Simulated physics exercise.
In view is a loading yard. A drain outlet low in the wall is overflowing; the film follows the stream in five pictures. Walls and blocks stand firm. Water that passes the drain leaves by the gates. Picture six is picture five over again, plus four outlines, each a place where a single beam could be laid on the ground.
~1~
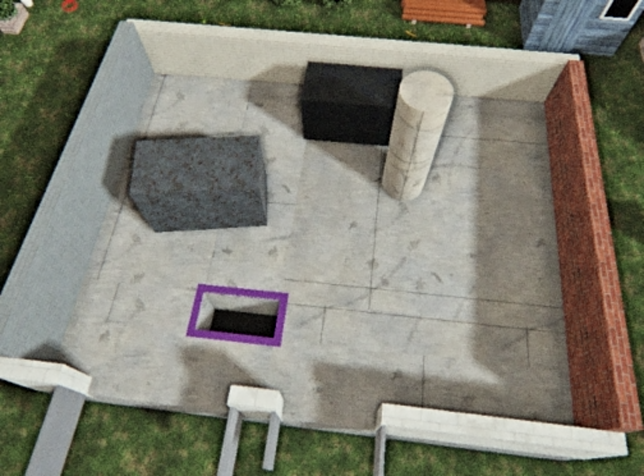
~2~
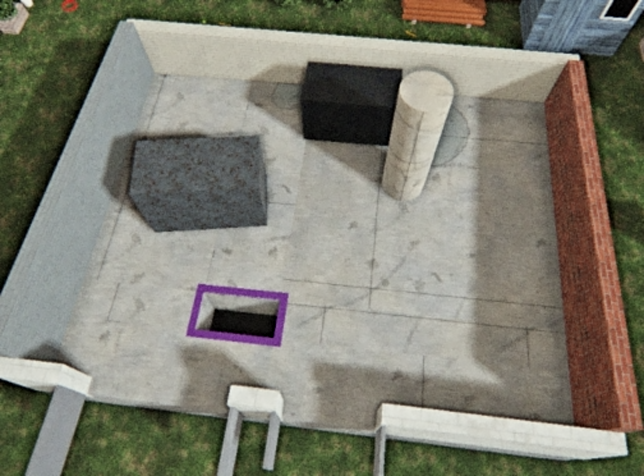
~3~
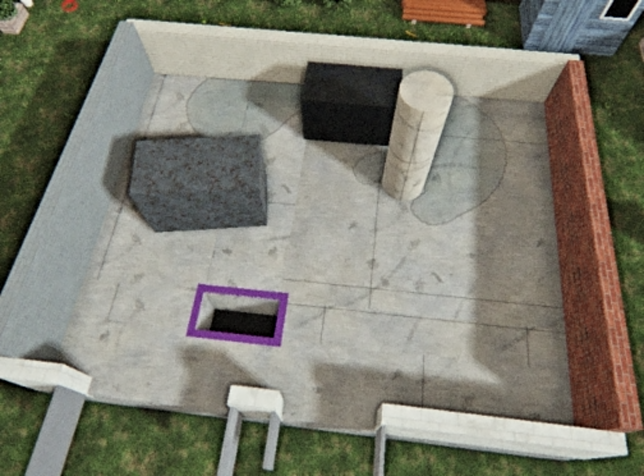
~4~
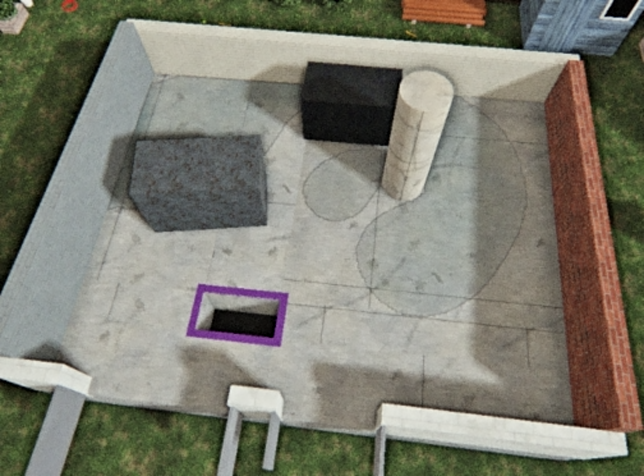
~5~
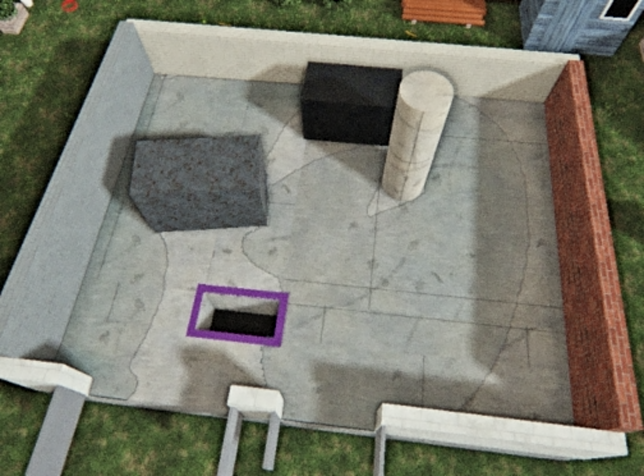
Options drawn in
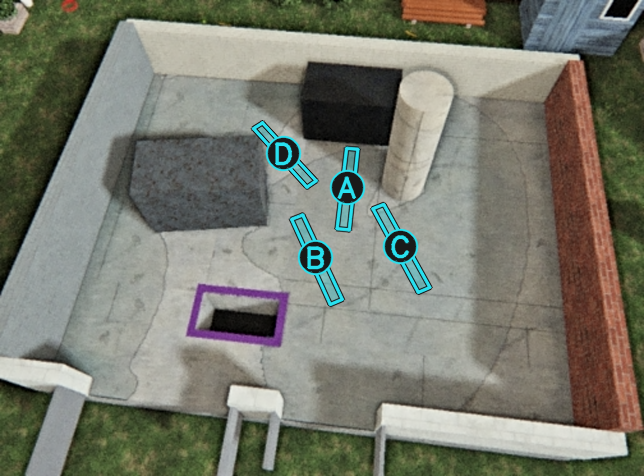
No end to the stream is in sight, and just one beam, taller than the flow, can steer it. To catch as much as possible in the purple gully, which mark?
Take D.
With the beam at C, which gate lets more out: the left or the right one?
The left gate.
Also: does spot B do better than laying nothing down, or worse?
Spot B is worse.
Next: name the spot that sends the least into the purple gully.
Spot B.
In cyan, A from (343, 229) to (352, 148); B from (297, 217) to (336, 301); C from (378, 206) to (424, 289); D from (258, 125) to (311, 183).
With A, about 7 % of the stream goes into the purple gully, about 92 % out by the gates.
With B, about 3 % of the stream goes into the purple gully, about 97 % out by the gates.
With C, about 8 % of the stream goes into the purple gully, about 92 % out by the gates.
With D, about 12 % of the stream goes into the purple gully, about 88 % out by the gates.
